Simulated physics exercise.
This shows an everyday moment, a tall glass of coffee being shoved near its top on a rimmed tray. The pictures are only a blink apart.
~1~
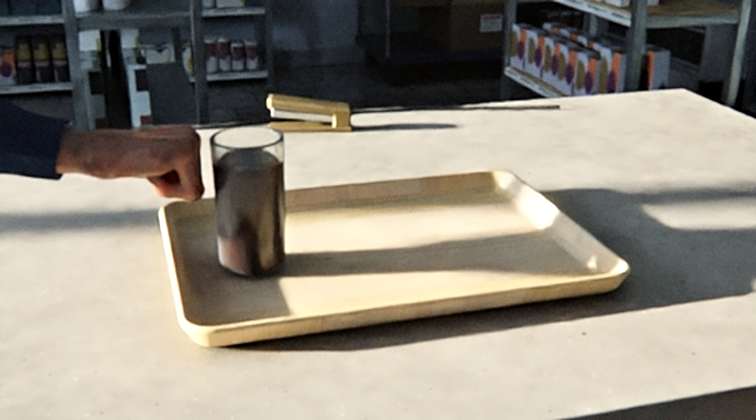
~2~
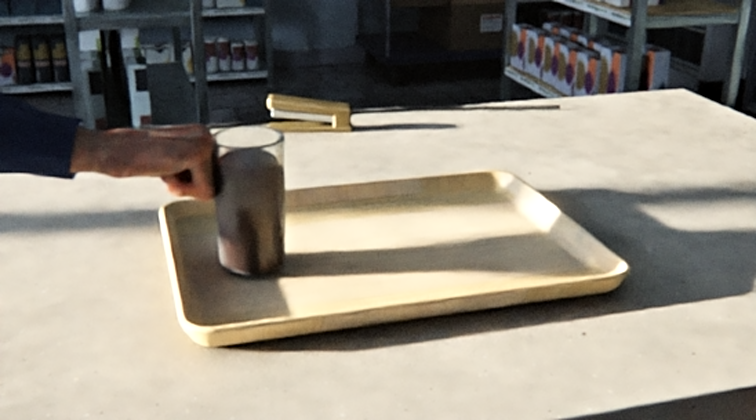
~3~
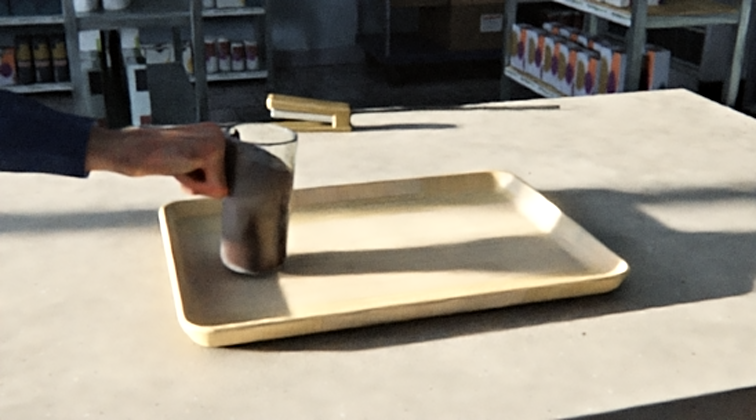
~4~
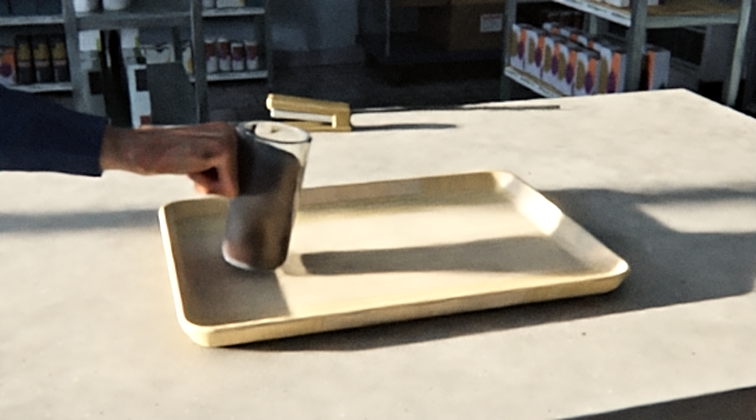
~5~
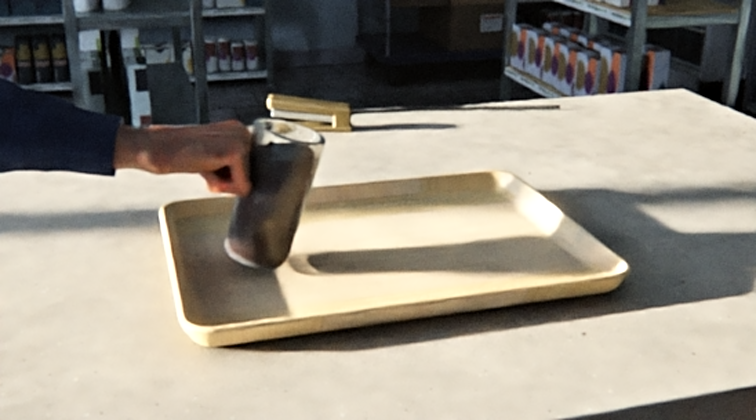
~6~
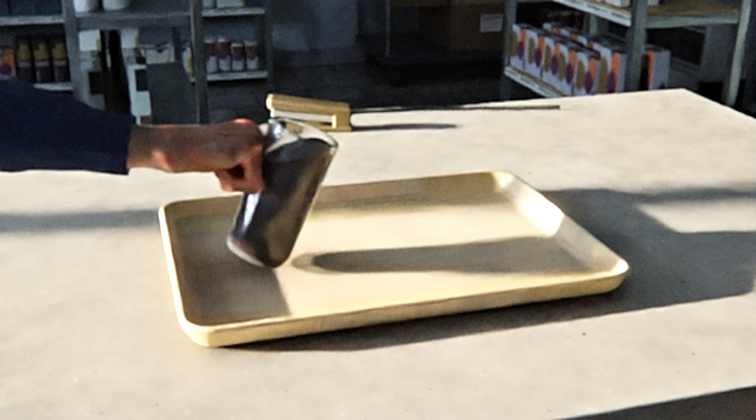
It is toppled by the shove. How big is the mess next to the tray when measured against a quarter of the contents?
Big - a quarter or more ends up beside it.
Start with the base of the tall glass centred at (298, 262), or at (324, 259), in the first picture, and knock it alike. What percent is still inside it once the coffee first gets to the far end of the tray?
The first comes to 75 per cent, the other to 75 per cent.
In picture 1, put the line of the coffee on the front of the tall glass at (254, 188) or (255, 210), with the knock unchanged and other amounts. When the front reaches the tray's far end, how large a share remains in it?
First fill near 65 percent, second near 55 percent.
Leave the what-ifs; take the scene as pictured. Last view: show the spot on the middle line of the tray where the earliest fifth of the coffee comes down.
Landing point, centre line: Approx. (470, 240).
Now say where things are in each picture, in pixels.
It leans 0°; its right rim is at (281, 136); the coffee meets the walls at (216, 159) and (278, 155); the tray's far rim is at (563, 215); the tray is clear ahead, in the first frame.
It leans 0°; its right rim is at (282, 136); the coffee meets the walls at (215, 160) and (279, 155), in the second frame.
It leans 6°; its right rim is at (295, 136); the coffee meets the walls at (228, 138) and (289, 160), in the third frame.
It leans 11°; its right rim is at (308, 137); the coffee meets the walls at (239, 143) and (300, 156), in the fourth frame.
It leans 17°; its right rim is at (322, 140); the coffee meets the walls at (250, 157) and (312, 147), in the fifth frame.
It leans 23°; its right rim is at (335, 144); the coffee meets the walls at (255, 173) and (331, 140), in the sixth frame.
A moment on, the tall glass is falling and 100 per cent is in the glass, 0 on the tray and 0 above or beyond its rim.
Next, the tall glass lies on its side and 75 per cent is in the glass, 20 on the tray and 4 above or beyond its rim.
Then the tall glass lies on its side and 46 per cent is in the glass, 40 on the tray and 14 above or beyond its rim.
Later the tall glass lies on its side and 25 per cent is in the glass, 40 on the tray and 35 above or beyond its rim.
Finally, 65 per cent is held by tray and glass, 35 is off the tray.
